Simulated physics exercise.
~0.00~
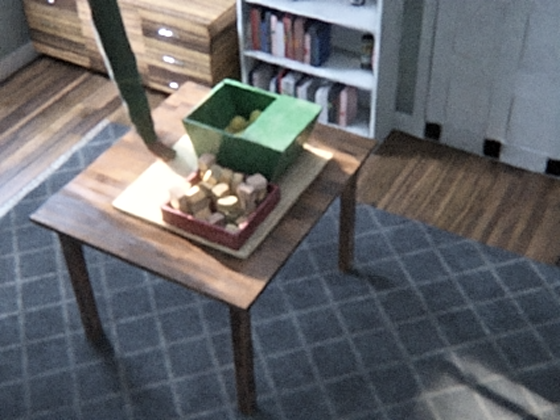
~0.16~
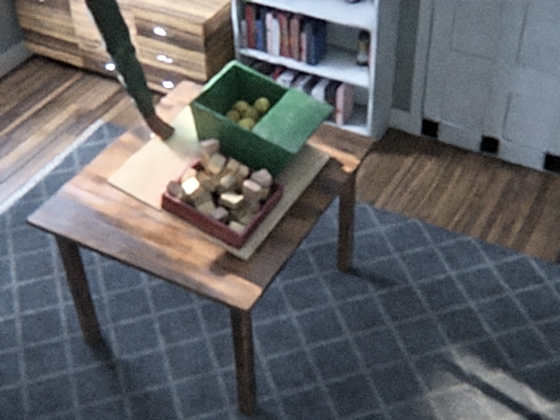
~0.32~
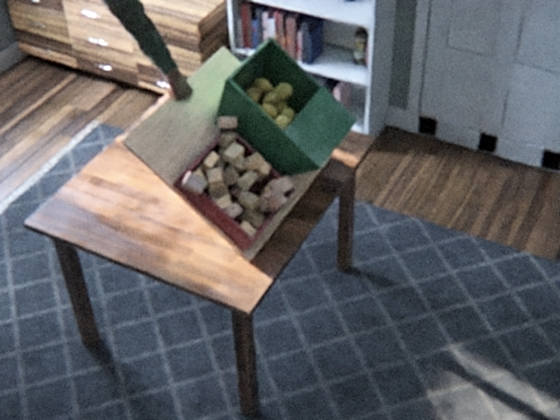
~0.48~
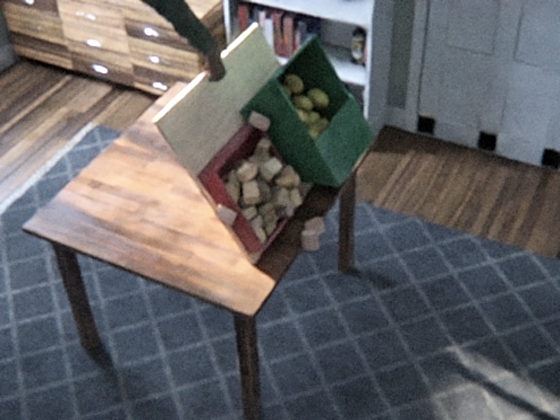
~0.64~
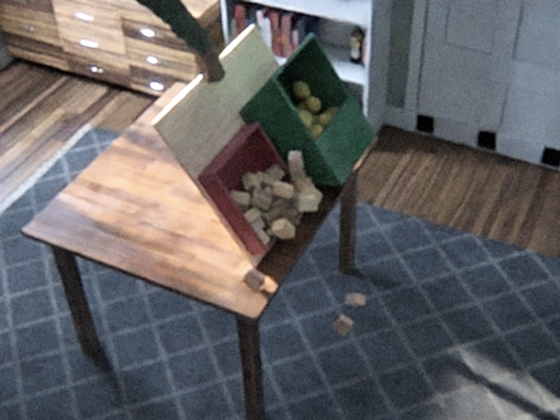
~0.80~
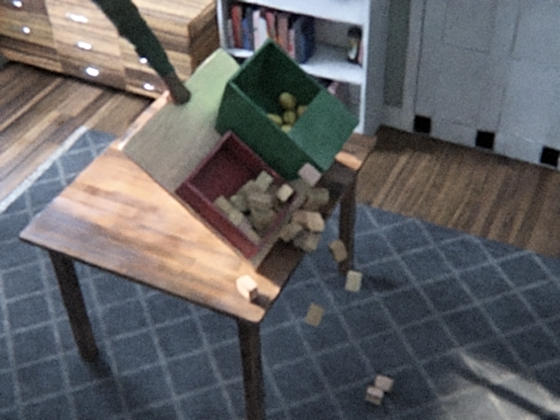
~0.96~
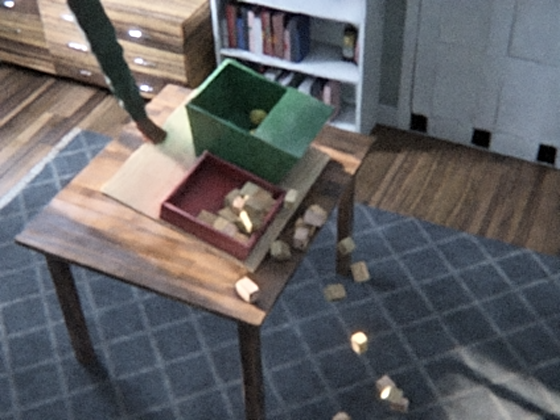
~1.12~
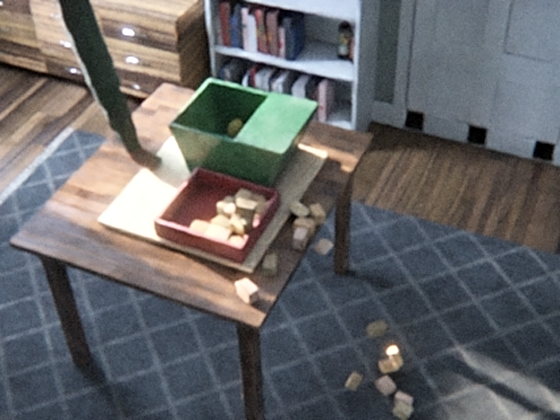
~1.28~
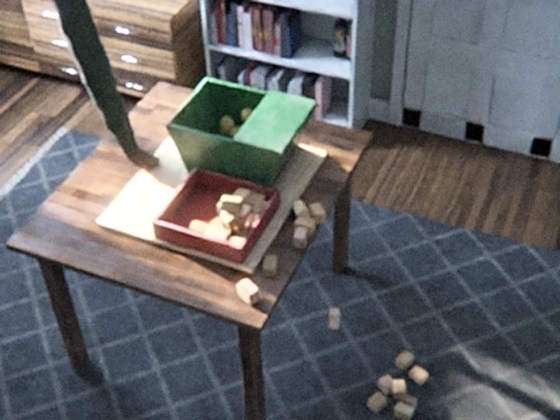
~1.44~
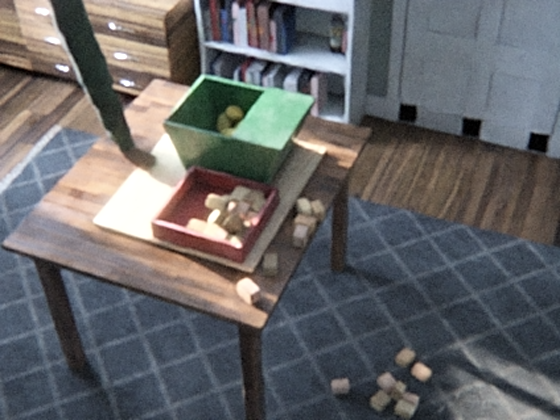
Small wooden blocks tumbled from a red basket when a green arm raised the left side of a board steeply on a table, then lowered it flat, leaving blocks scattered across the table and rug while the yellow lemons stayed in the partly covered green basket.
